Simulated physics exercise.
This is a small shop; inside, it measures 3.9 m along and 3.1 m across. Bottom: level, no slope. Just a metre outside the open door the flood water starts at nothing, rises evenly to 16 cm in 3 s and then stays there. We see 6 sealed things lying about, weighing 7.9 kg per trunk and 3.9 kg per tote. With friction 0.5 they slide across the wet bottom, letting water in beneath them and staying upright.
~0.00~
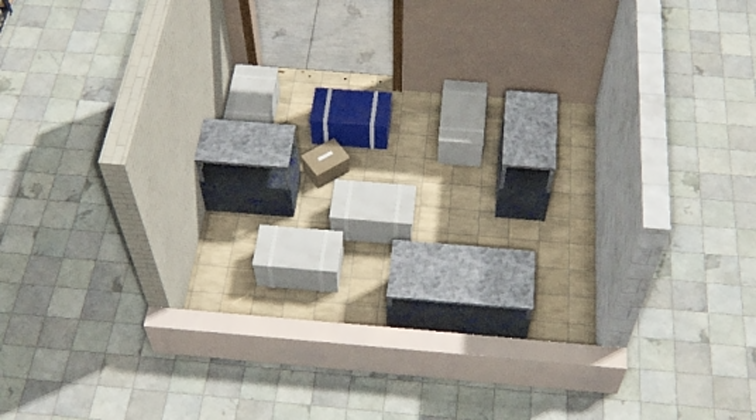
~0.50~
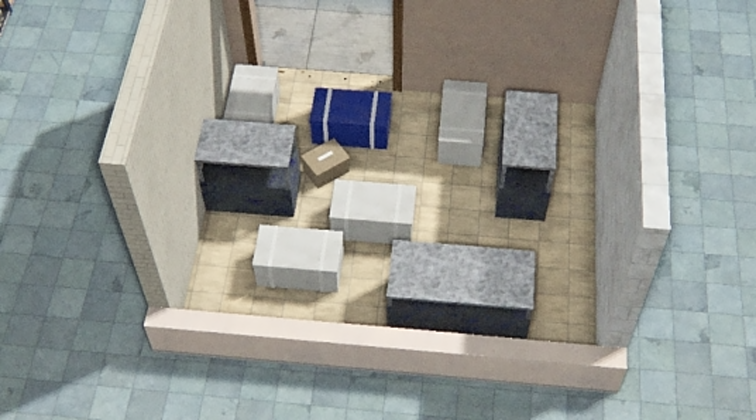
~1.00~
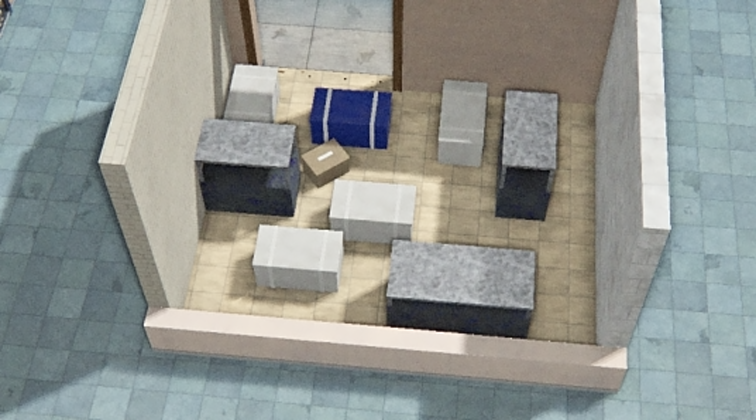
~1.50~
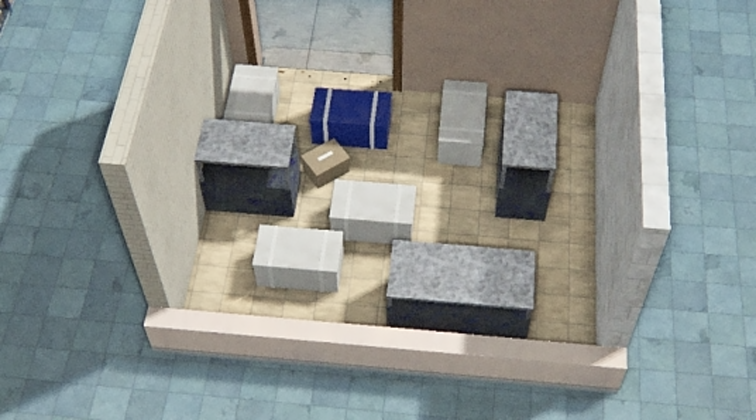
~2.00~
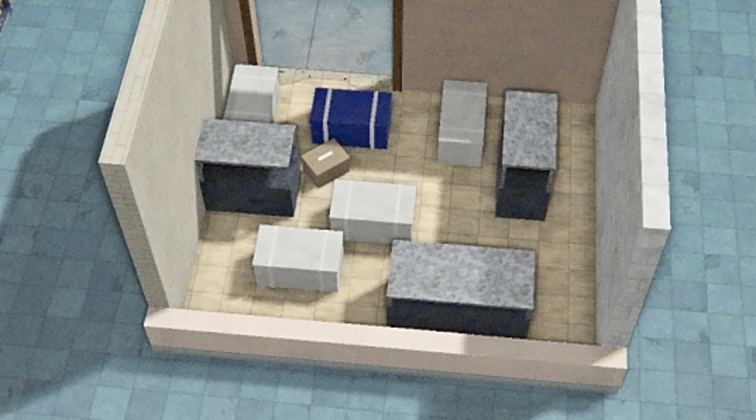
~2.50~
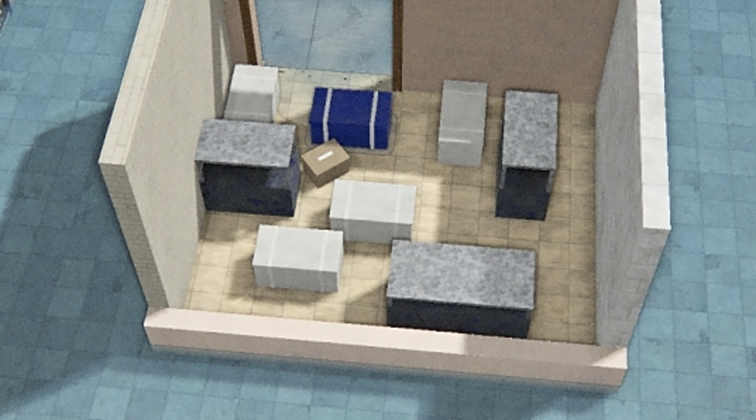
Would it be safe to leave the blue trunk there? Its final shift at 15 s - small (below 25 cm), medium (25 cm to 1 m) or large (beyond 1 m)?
Large.
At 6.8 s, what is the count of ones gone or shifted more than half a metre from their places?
By then the count is 4.
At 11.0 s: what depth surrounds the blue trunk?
12 cm or so.
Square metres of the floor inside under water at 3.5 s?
Roughly 2.0 m2.
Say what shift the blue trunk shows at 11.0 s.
About 200 cm by then.
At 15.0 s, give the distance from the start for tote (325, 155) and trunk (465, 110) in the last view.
First 200 cm, then 20 cm.
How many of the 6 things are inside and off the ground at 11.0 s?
I count 6.
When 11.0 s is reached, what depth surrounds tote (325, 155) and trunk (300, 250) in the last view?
Around 8 cm and 9 cm.
After 3.5 s the blue trunk is near (356, 120), 0.2 m from its start, aground; 0 afloat.
After 6.8 s the blue trunk is near (475, 222), 1.9 m from its start, afloat; 4 afloat.
After 11.0 s the blue trunk is near (475, 220), 1.9 m from its start, afloat; 6 afloat.
After 15.0 s the blue trunk is near (476, 215), 1.9 m from its start, afloat; 6 afloat.
